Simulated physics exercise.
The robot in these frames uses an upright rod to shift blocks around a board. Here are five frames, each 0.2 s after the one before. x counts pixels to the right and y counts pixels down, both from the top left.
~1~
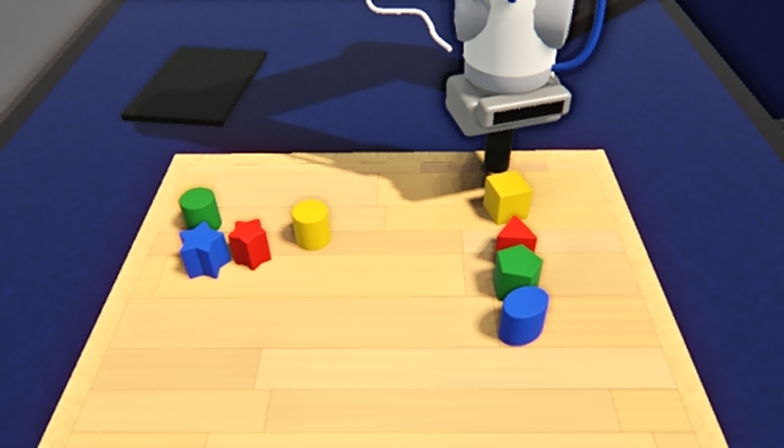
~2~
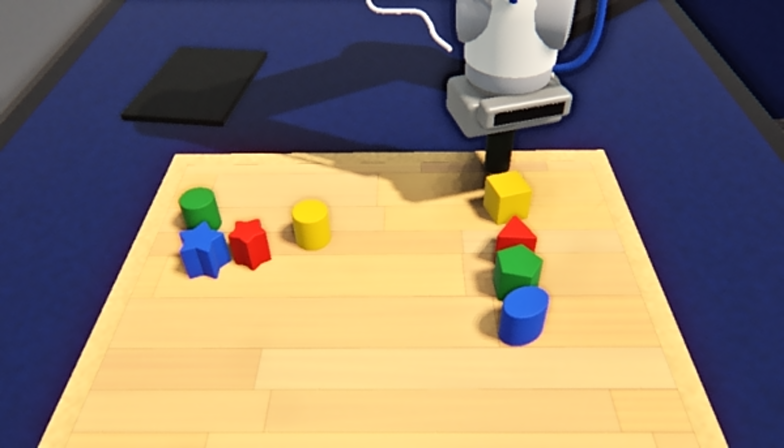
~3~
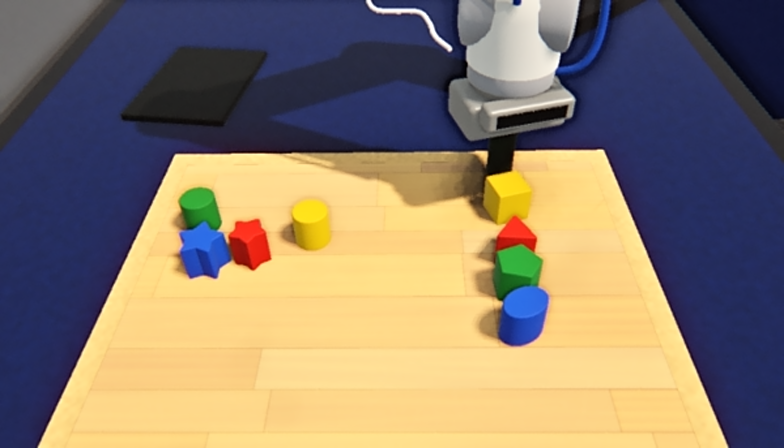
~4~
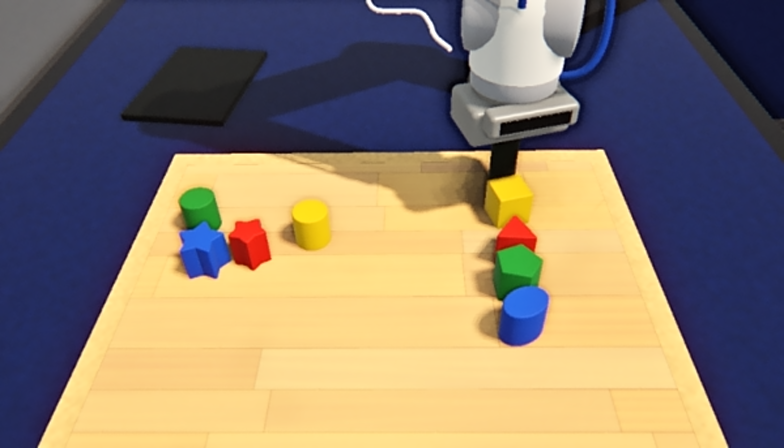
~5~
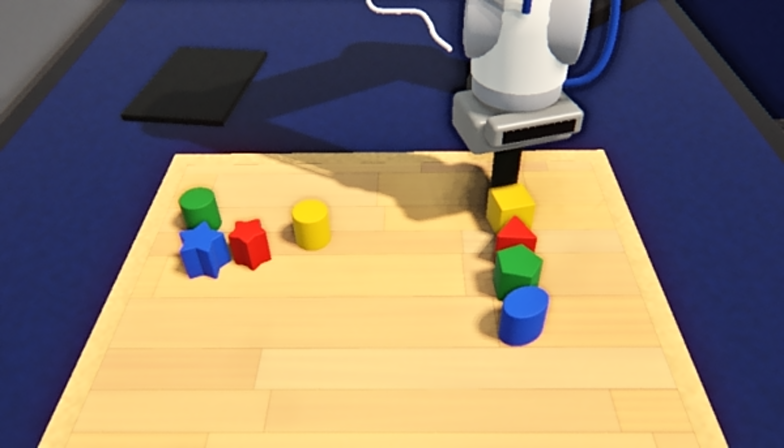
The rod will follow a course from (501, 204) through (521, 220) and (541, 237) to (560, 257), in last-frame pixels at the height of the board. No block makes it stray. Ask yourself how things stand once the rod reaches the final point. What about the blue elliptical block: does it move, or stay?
It keeps its position.
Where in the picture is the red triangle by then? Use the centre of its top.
Expect it around (507, 244).
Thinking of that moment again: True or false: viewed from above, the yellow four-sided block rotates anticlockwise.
That claim is false.
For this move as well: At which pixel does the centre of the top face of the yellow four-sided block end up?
Around (522, 222).
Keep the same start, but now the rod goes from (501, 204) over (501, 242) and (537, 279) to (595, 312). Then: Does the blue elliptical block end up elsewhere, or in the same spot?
My prediction: It moves.
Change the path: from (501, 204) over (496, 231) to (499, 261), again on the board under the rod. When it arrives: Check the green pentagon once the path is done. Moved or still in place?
By then it is displaced.
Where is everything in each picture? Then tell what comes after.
Tip of the rod at (496, 167), middles of tops, yellow four-sided block at (509, 183), red triangle at (517, 229), green pentagon at (519, 260), blue elliptical block at (526, 301), in the first frame.
Rod at (497, 168), nothing pushed, in the second frame.
Rod at (499, 171), nothing pushed, in the third frame.
Rod at (502, 176), yellow four-sided block at (510, 187), in the fourth frame.
Rod at (504, 185), yellow four-sided block at (512, 195), red triangle at (517, 229), green pentagon at (519, 260), blue elliptical block at (526, 301), in the fifth frame.
On the path given first. Halfway along, rod at (535, 209); yellow four-sided block at (520, 217), turned 60° clockwise; red triangle at (513, 240), turned 20° anticlockwise; green pentagon at (520, 264).
At the end, rod at (565, 237); yellow four-sided block at (522, 222), turned 75° clockwise; red triangle at (507, 244), turned 20° anticlockwise; green pentagon at (518, 269); blue elliptical block unmoved.
